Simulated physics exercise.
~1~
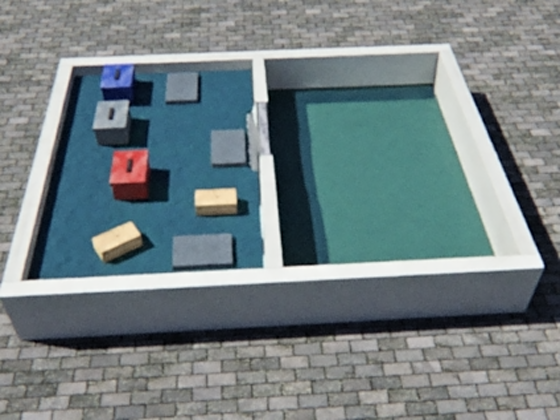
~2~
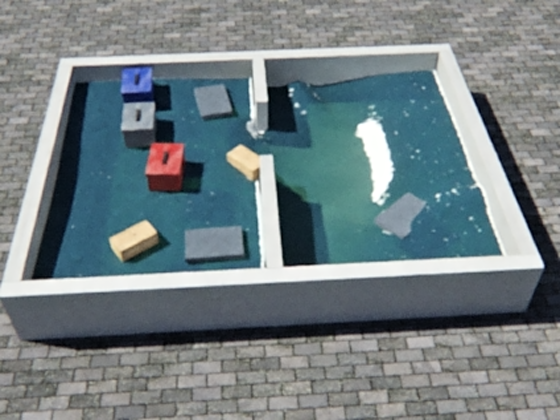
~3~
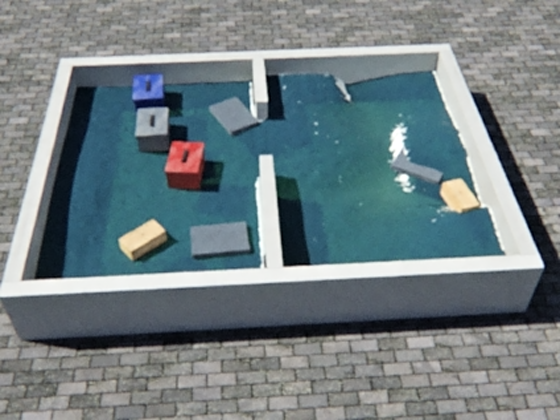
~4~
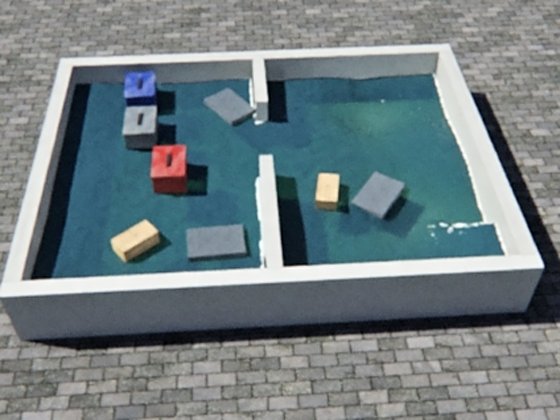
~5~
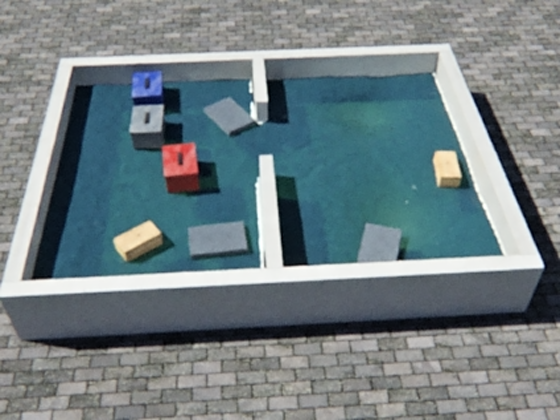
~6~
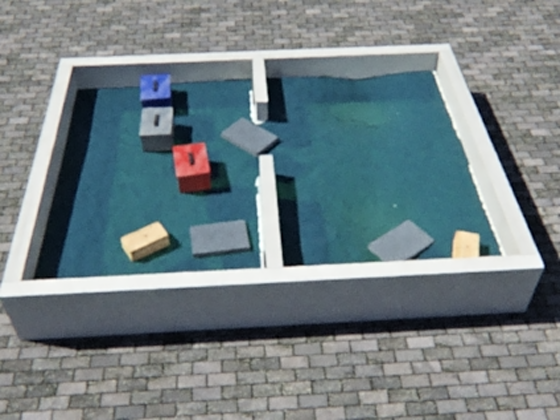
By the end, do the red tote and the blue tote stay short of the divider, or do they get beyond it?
Both stay short of the divider. The red tote and the blue tote drift only a little to the right and are still floating in the left basin at the end.
